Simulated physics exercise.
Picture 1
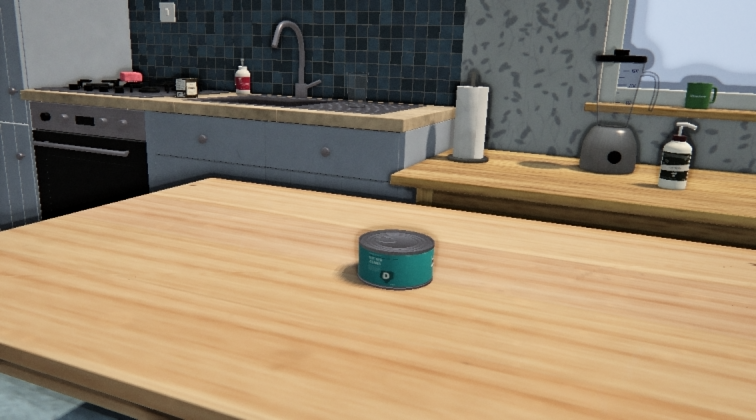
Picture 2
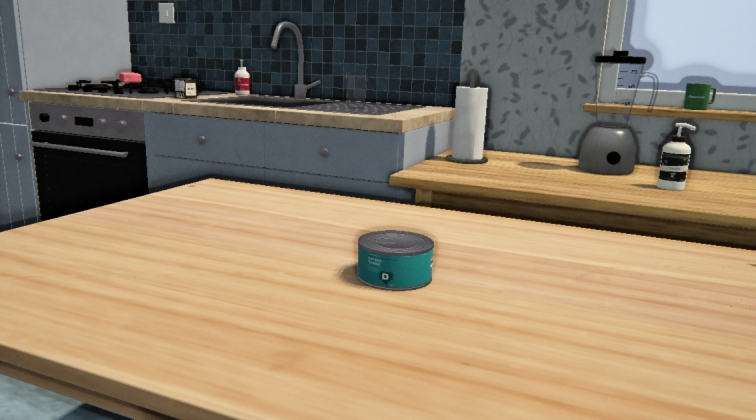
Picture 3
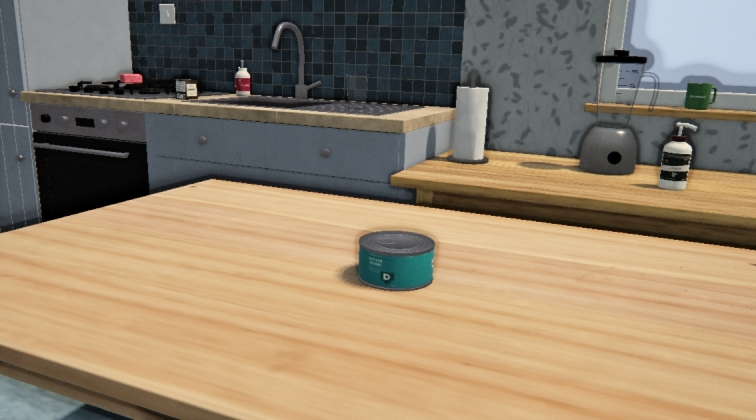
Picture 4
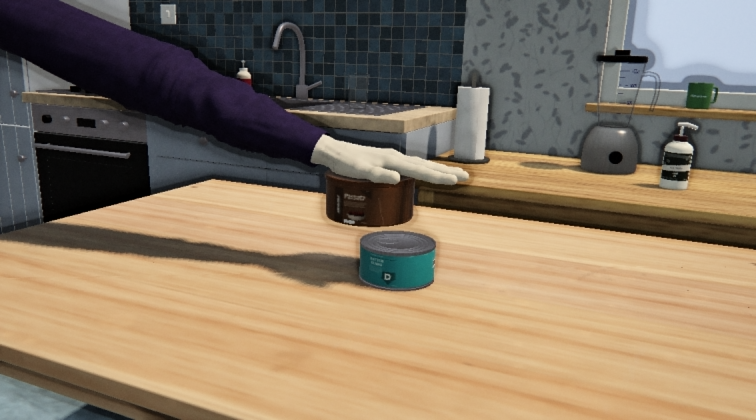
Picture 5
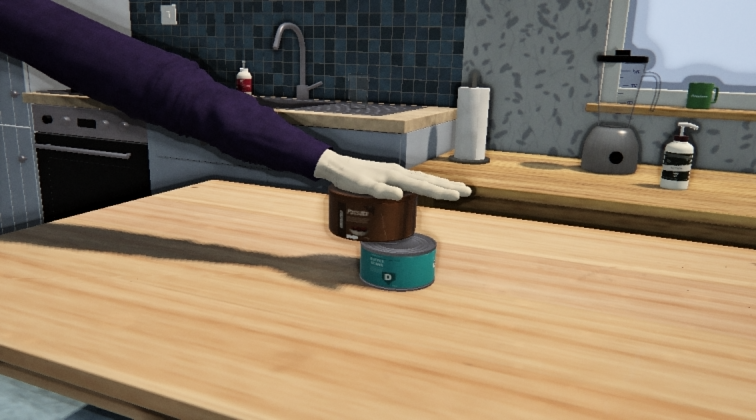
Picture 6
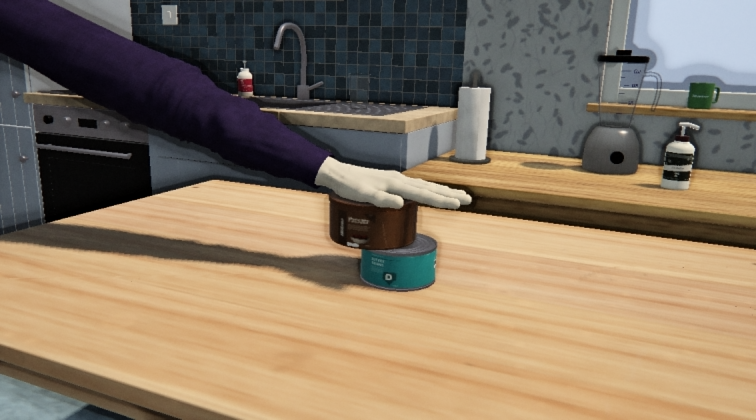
The clip opens on a turquoise tub sitting alone and still on a wooden table in a kitchen. An arm in a dark purple sleeve then appears from the left, its pale hand over a brown tub, and lowers it onto the turquoise one, off-centre to the left, keeping hold of it.
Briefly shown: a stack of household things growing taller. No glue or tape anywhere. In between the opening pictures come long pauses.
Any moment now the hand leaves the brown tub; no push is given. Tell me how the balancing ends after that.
It ends with everything still upright.
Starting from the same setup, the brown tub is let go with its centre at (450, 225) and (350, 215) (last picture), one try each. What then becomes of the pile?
Result 1: Pile falls; result 2: Pile falls.
Then, 0.50 s after the last picture, nothing has stirred.
Then, 1.30 s after the last picture, brown tub resting near (373, 217).
At rest, both in place. Seen from the same camera at the end, brown tub near (373, 217). The pile stays up.
